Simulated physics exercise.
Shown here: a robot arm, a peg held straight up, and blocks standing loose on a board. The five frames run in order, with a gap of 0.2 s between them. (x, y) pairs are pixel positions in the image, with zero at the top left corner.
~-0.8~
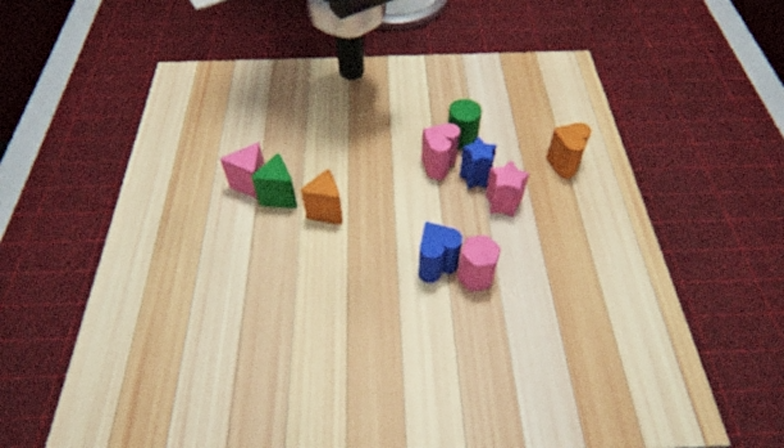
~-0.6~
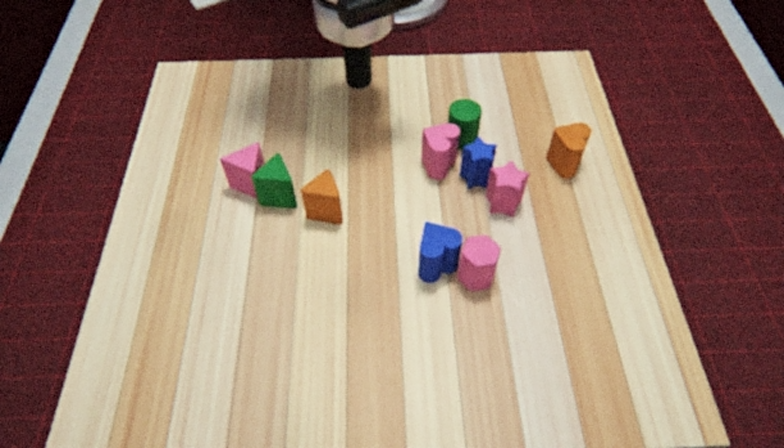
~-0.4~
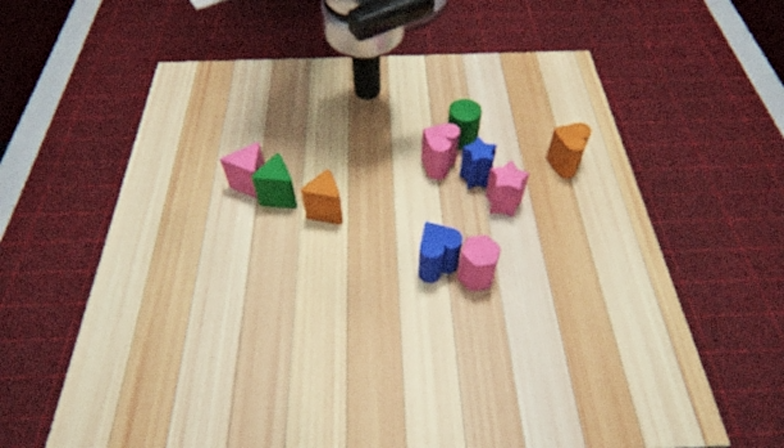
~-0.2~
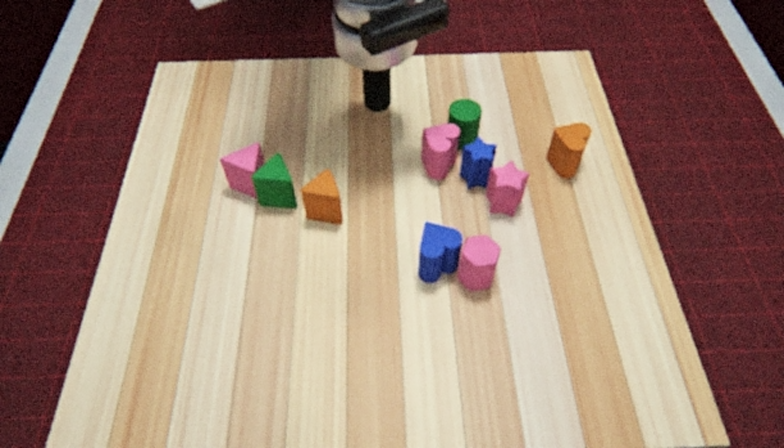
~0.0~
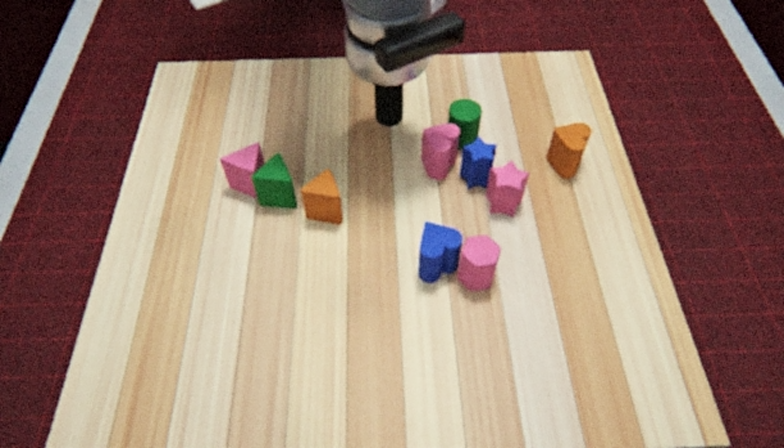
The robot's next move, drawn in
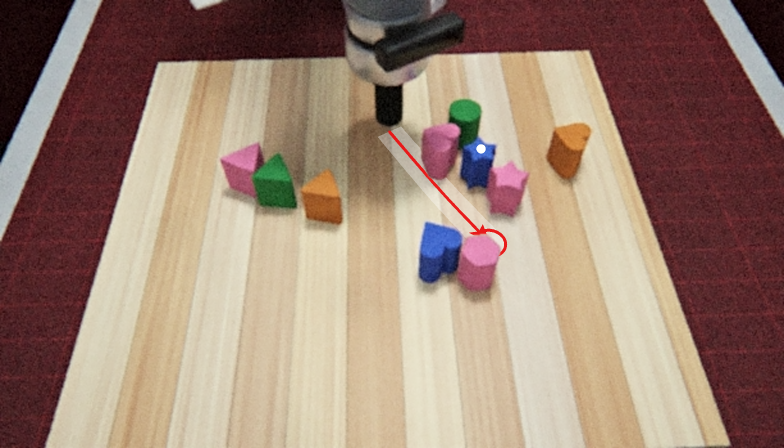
A robot arm moves its upright peg slightly down and right over a board of still, colored blocks.
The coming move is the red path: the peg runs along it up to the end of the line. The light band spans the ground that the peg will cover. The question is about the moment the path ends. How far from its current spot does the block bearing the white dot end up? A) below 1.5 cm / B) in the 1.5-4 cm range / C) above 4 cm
I'll go with B - in the 1.5-4 cm range.
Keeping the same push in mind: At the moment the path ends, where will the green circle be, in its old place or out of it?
The green circle will stay where it is.
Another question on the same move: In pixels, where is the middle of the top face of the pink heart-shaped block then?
I'd guess (480, 161).
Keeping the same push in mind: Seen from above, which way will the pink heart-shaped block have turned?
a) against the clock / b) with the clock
a: Against the clock.
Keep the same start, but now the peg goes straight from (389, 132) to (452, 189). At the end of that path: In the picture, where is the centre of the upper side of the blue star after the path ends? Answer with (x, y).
Its top centre lands on (509, 149).
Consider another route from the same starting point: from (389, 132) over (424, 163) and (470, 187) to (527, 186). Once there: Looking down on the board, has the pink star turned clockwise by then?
Yes, that is what happens.
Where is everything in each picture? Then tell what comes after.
The first frame shows peg tip (352, 73); block tops, pink heart-shaped block (441, 135); green circle (466, 109); blue star (481, 149); pink star (510, 175).
The second frame shows peg (359, 82); blocks unchanged.
The third frame shows peg (368, 92); blocks unchanged.
The fourth frame shows peg (378, 104); blocks unchanged.
The fifth frame shows peg (389, 118); pink heart-shaped block (441, 135); green circle (466, 109); blue star (481, 149); pink star (510, 175).
Path on the board, straight from (389, 132) to (490, 243); the dot is on the blue star.
On the path given first. One third of the way, peg (420, 153); pink heart-shaped block (456, 143), turned 20° anticlockwise; blue star (485, 149).
Two thirds of the way, peg (454, 191); pink heart-shaped block (479, 160), turned 105° anticlockwise; blue star (507, 147), turned 15° anticlockwise.
At the end, peg (493, 231); pink heart-shaped block (480, 161), turned 110° anticlockwise; green circle in place; blue star (507, 148), turned 20° anticlockwise; pink star in place.
